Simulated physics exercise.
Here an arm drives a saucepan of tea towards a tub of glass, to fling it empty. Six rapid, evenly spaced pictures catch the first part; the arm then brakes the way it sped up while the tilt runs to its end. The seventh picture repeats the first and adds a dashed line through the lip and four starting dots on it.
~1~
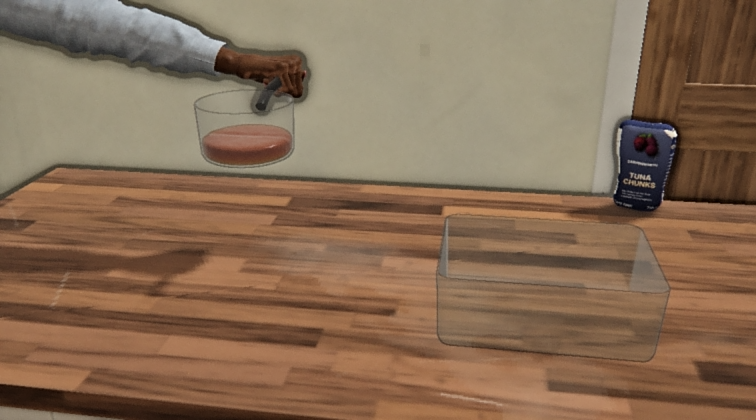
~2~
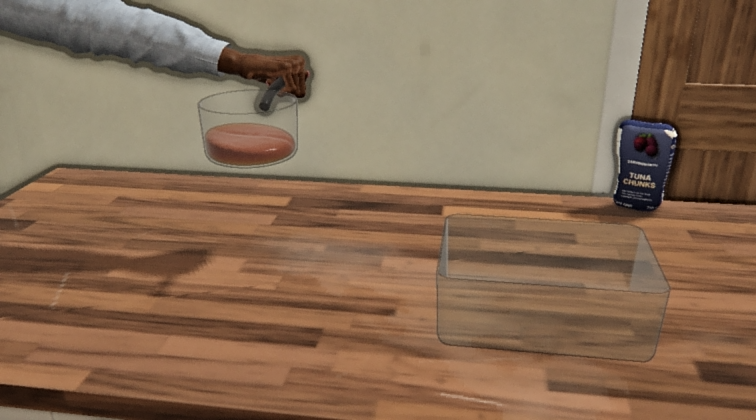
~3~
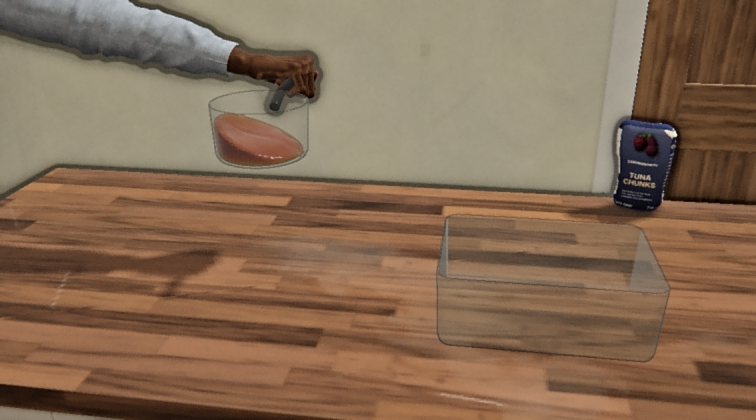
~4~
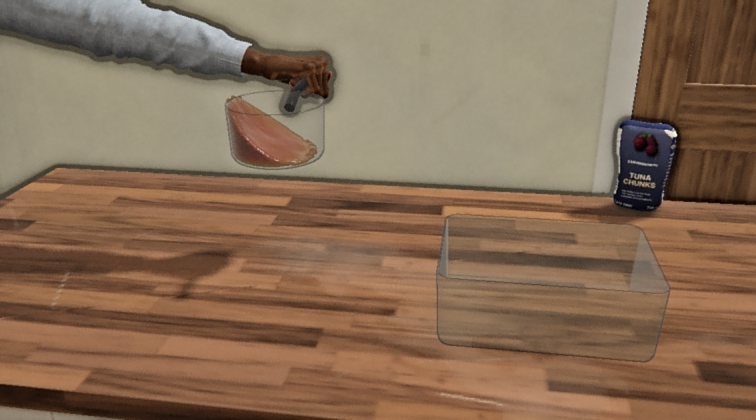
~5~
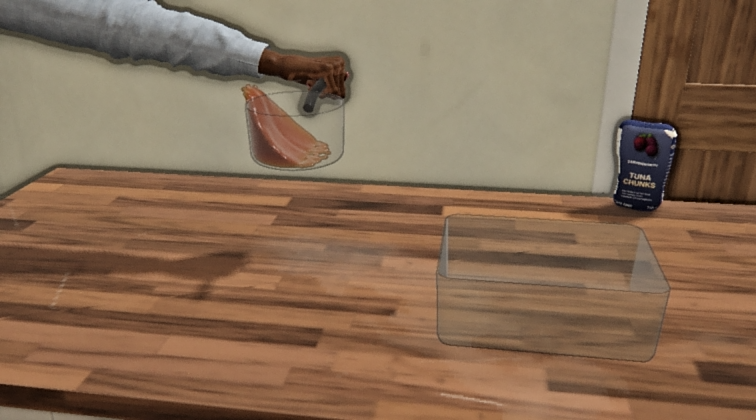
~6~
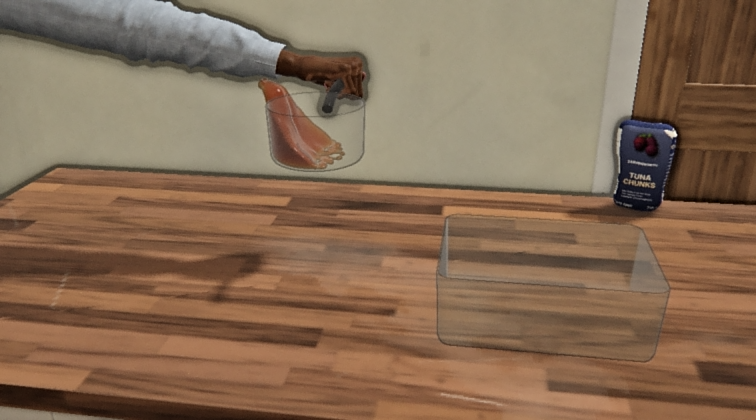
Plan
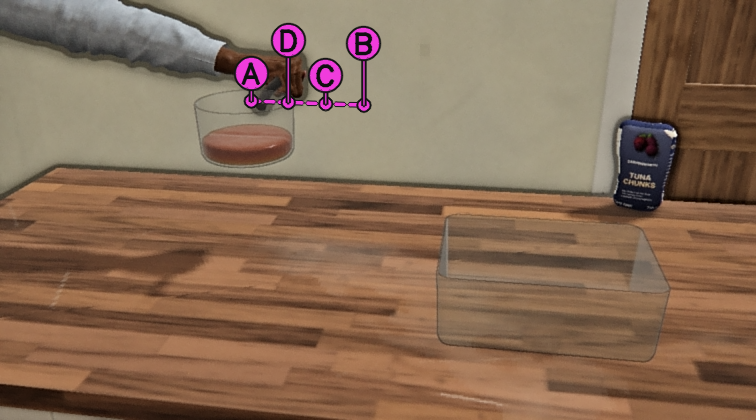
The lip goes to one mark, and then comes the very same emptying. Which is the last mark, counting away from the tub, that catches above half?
The answer is dot C.
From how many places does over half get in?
Two of the four.
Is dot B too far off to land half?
No, that is safe.
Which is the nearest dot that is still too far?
That is dot D.
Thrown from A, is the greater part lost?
Yes, it does.
On the marked copy, A at (251, 101); B at (363, 105); C at (325, 103); D at (288, 102).
With A, about 5 % lands in the tub, 94 % falls short.
With B, about 91 % lands in the tub, 4 % falls short and 4 % goes beside or beyond.
With C, about 85 % lands in the tub, 12 % falls short and 3 % goes beside or beyond.
With D, about 18 % lands in the tub, 80 % falls short.
